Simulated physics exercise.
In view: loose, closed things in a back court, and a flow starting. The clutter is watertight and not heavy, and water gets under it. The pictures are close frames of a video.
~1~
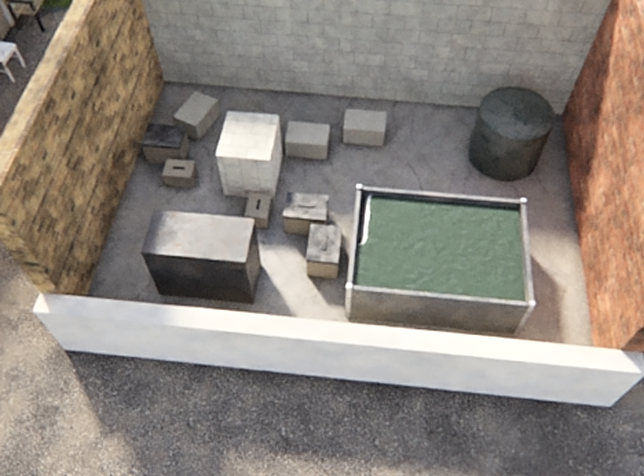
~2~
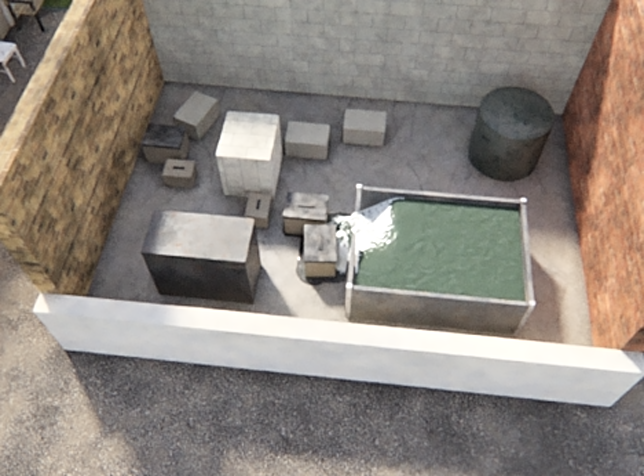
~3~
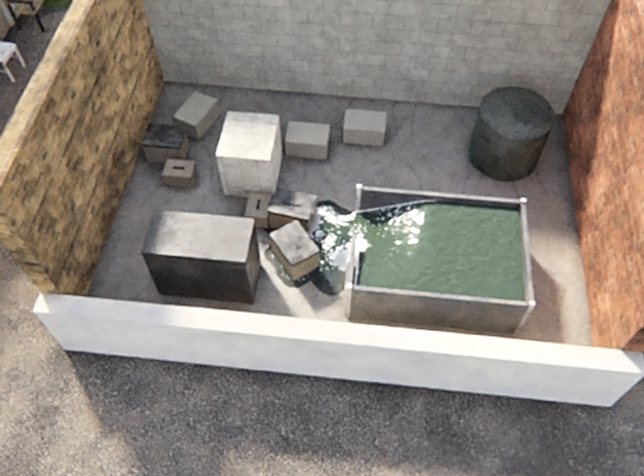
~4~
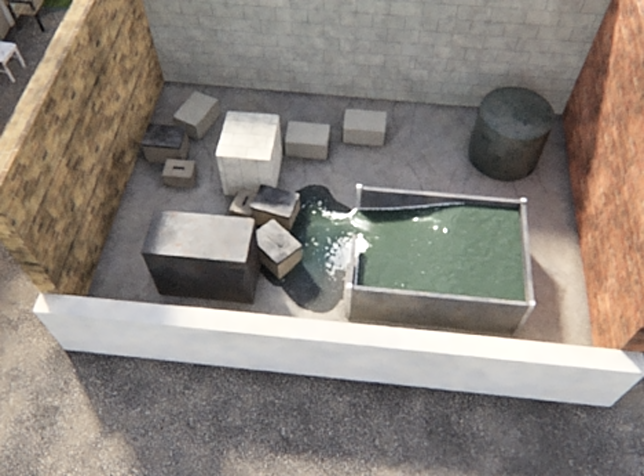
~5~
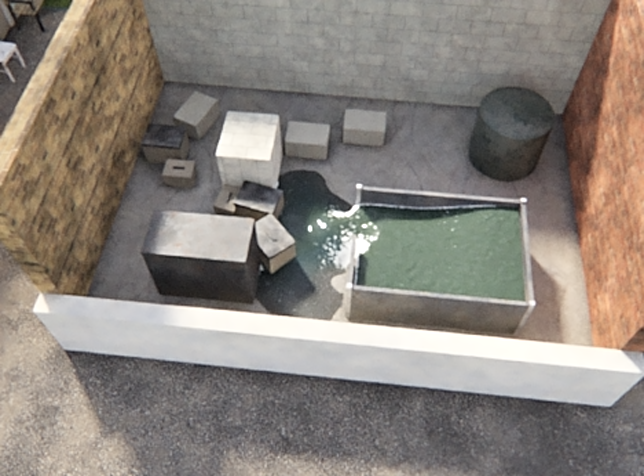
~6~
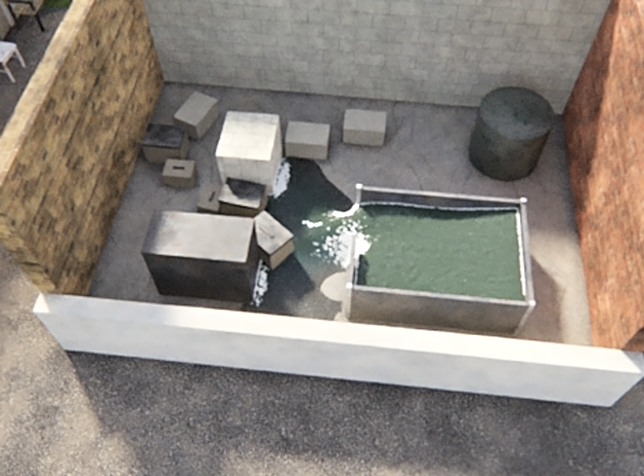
The video shows a walled yard with boxes and a tank of green water; water pours from the tank's left side, spreads across the ground, and pushes nearby boxes leftward between a dark block and a white one.
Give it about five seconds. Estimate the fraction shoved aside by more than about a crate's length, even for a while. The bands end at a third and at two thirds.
Share: Two thirds or more.
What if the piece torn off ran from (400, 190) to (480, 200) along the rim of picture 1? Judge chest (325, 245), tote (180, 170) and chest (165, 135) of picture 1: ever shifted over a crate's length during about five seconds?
As listed: Never so far, yes, swept aside.
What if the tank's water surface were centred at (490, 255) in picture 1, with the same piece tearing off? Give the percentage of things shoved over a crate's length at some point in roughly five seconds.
I make it 90 per cent.
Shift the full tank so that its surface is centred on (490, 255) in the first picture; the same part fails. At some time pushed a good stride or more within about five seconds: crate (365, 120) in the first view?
Verdict: Under that.
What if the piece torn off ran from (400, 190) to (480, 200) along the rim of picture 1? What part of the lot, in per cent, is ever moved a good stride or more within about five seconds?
Roughly 60 per cent.
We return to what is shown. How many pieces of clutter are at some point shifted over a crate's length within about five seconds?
7 of them.
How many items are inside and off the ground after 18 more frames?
It comes to 5.
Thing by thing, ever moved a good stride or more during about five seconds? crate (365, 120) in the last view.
For that one: Not that far.
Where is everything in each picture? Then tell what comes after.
In the first picture, a chest at (306, 206), on the bottom; a chest at (324, 243), on the bottom; 0 of 8 have shifted.
In the second picture, a chest at (306, 206), on the bottom; a chest at (320, 243) rests on the ground, close to its start; 1 of 8 have shifted.
In the third picture, a chest at (292, 203) rests on the ground, close to its start; a chest at (294, 242) rests on the ground, a stride from its start; 2 of 8 have shifted.
In the fourth picture, a chest at (275, 200), on the bottom, a stride from its start; a chest at (275, 241), on the bottom, a stride from its start; 3 of 8 have shifted.
In the fifth picture, a chest at (258, 197) rests on the ground, a stride from its start; a chest at (270, 235), on the bottom, a stride from its start; 3 of 8 have shifted.
In the sixth picture, a chest at (242, 192) rests on the ground, a stride from its start; a chest at (267, 232), afloat, a stride from its start; 3 of 8 have shifted.
A moment on, 3 of 8 are well off their spots; 2 afloat.
Next, 4 of 8 are well off their spots; 4 afloat.
Later, 7 of 8 are well off their spots; 5 afloat.
In the end, 7 of 8 are well off their spots, and 7 have been at some point; 6 afloat.
